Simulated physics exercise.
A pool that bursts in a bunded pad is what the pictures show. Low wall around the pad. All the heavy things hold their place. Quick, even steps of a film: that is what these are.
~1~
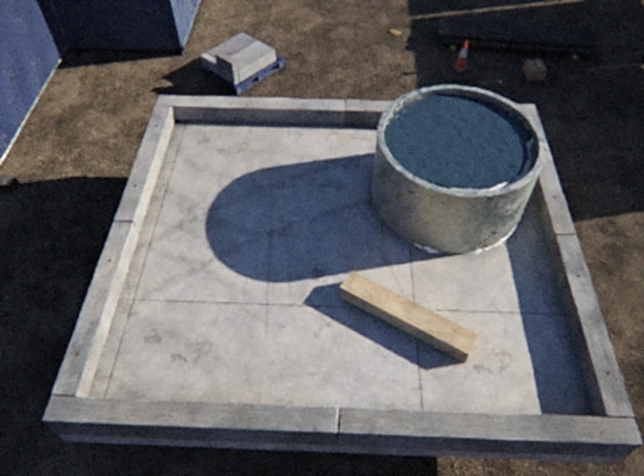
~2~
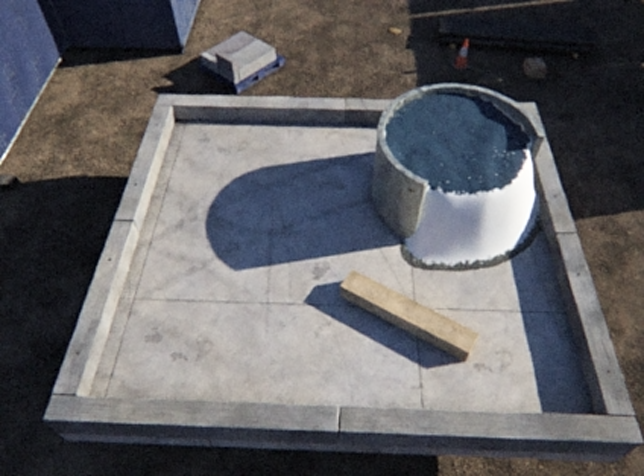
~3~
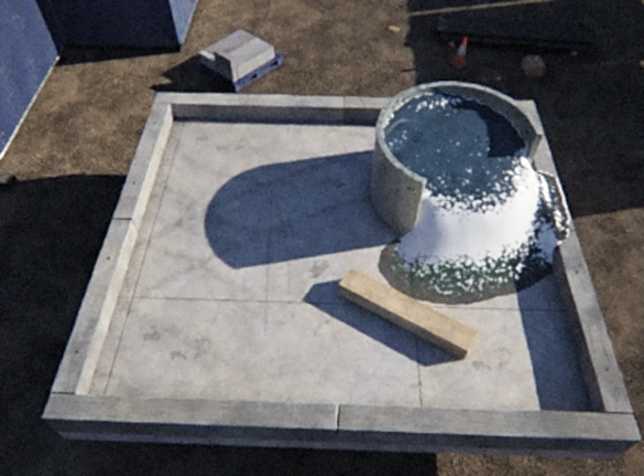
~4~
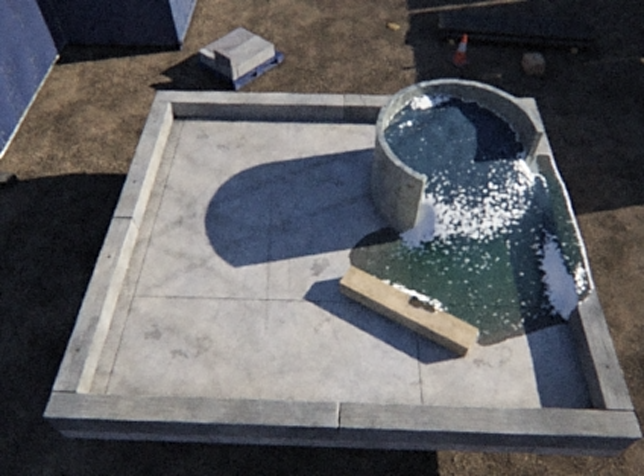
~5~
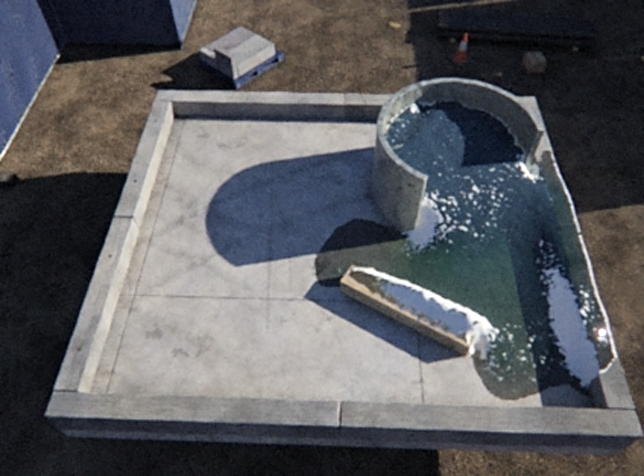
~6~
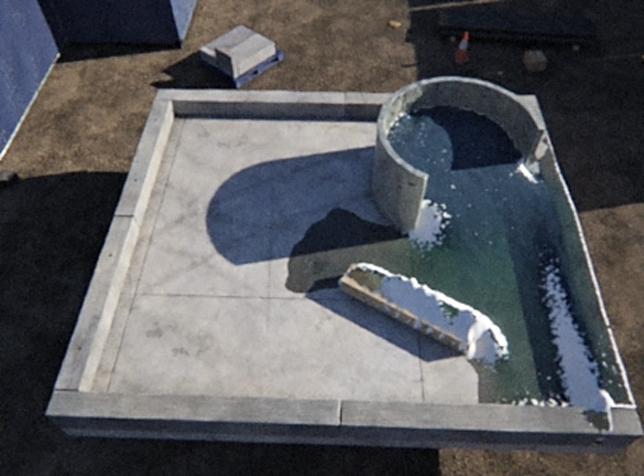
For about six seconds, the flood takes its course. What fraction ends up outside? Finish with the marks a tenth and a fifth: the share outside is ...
The share outside is above a fifth.
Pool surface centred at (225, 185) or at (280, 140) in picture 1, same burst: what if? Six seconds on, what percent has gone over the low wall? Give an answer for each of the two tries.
18 %, then 12 %.
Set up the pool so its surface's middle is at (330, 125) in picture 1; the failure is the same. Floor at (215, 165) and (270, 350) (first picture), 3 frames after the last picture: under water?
Untouched, submerged.
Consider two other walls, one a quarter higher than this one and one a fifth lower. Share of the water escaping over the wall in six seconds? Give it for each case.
Around 20 percent for the first try and around 38 percent for the second, I'd say.
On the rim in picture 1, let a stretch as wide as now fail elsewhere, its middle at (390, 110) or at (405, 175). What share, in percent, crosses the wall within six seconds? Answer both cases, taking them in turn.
Near 22 per cent, then near 6 per cent.
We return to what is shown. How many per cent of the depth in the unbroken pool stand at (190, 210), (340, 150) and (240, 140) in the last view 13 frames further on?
Approx. values, in order: 2 %, 2 %, 0 %.
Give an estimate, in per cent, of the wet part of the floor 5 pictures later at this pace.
Some 40 per cent.
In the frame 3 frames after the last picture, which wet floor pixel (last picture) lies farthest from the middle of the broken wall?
I'd say at around (258, 276).
A moment on, water covers 30 % of the floor; the low wall has let 9 % over.
Next, water covers 35 % of the floor; the low wall has let 14 % over.
Then, water covers 60 % of the floor; the low wall has let 29 % over.
Later, water covers 80 % of the floor; the low wall has let 31 % over.
In the end, water covers 80 % of the floor; the low wall has let 31 % over.
